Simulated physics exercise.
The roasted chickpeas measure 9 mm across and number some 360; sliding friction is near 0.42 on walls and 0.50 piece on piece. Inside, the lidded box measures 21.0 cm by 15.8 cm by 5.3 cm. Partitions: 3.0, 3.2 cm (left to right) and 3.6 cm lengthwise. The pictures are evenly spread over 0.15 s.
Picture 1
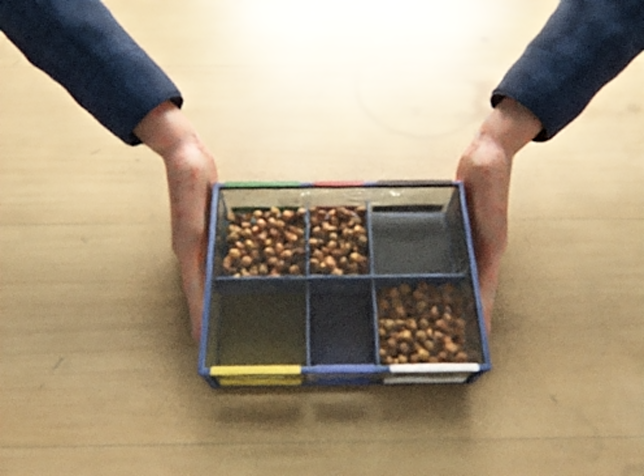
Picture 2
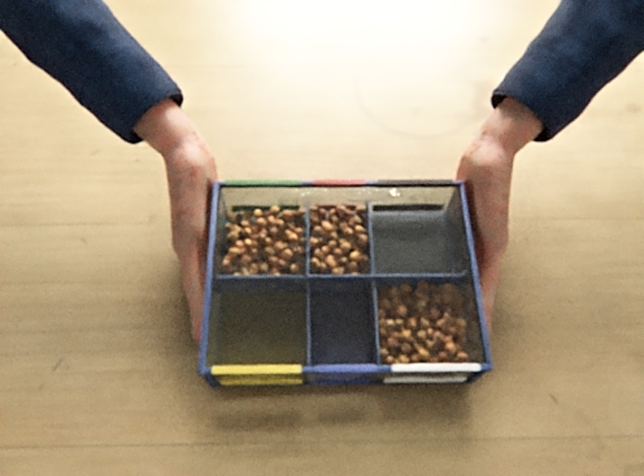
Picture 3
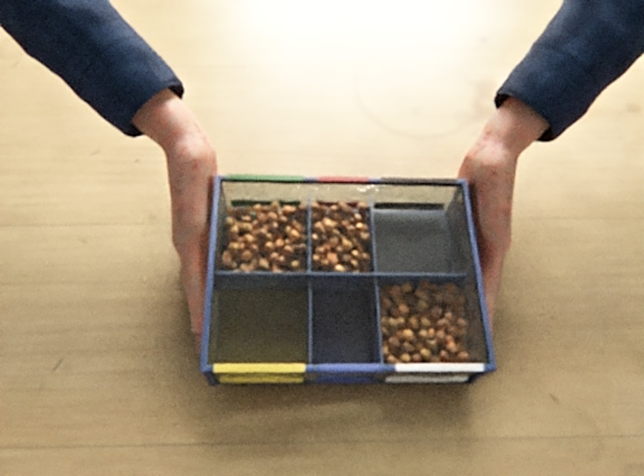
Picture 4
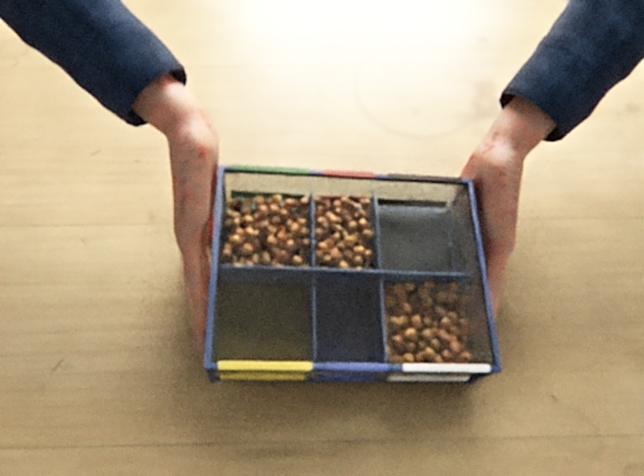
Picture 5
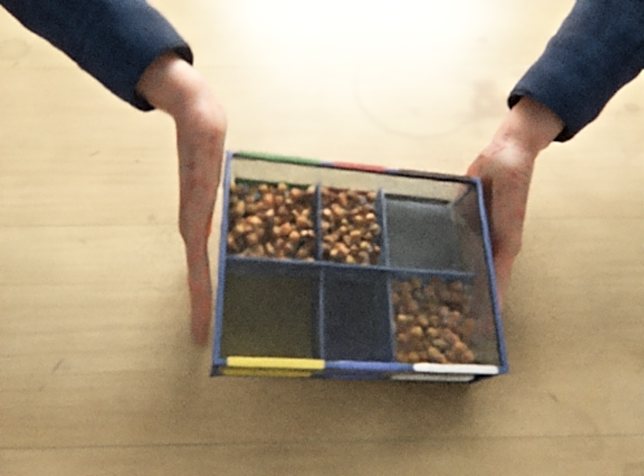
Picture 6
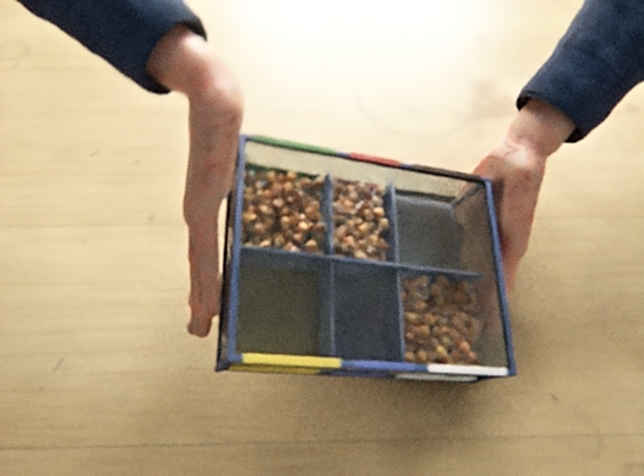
Two hands hold a divided box of small brown balls and tilt it to the right.
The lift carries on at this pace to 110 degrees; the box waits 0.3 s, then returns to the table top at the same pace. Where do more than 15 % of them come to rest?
Red under, blue under, green under, yellow under, white over, black over.
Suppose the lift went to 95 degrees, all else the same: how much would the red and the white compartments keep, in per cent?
Then: Red 10, white 55.
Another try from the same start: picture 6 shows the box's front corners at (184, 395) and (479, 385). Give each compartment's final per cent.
Red 10; blue 5; green 35; yellow 25; white 25; black 0.
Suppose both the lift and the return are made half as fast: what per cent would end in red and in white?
In that case red 5; white 60.
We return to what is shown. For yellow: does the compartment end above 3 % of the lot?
Yellow no.
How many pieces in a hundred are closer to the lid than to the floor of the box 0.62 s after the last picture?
About 70 per cent.
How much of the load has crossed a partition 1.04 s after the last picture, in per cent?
Roughly 50 per cent.
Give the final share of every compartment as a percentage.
Red 10; blue 0; green 0; yellow 0; white 50; black 35.
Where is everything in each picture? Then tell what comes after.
Box tilt 0 degrees, front corners at (204, 369) and (485, 365); red 25 %, green 30 %, white 40 %, in the first frame.
Box tilt 1 degrees, front corners at (205, 369) and (486, 365), in the second frame.
Box tilt 3 degrees, front corners at (206, 367) and (489, 366), lowest corner right front, in the third frame.
Box tilt 7 degrees, front corners at (210, 363) and (495, 367), lowest corner right front, in the fourth frame.
Box tilt 13 degrees, front corners at (219, 359) and (502, 368), lowest corner right front, in the fifth frame.
Box tilt 20 degrees, front corners at (234, 355) and (510, 370), lowest corner right front; red 25 %, green 30 %, white 40 %, in the sixth frame.
Then, 0.62 s after the last picture, tilt 110 degrees; red 30 %, green 5 %, white 50 %, black 10 %.
Then, 1.04 s after the last picture, tilt 63 degrees; red 10 %, white 50 %, black 35 %.
Then, 1.53 s after the last picture, tilt 0 degrees; red 10 %, white 50 %, black 35 %.
In the end, red 10 %, blue 0 %, green 0 %, yellow 0 %, white 50 %, black 35 %.
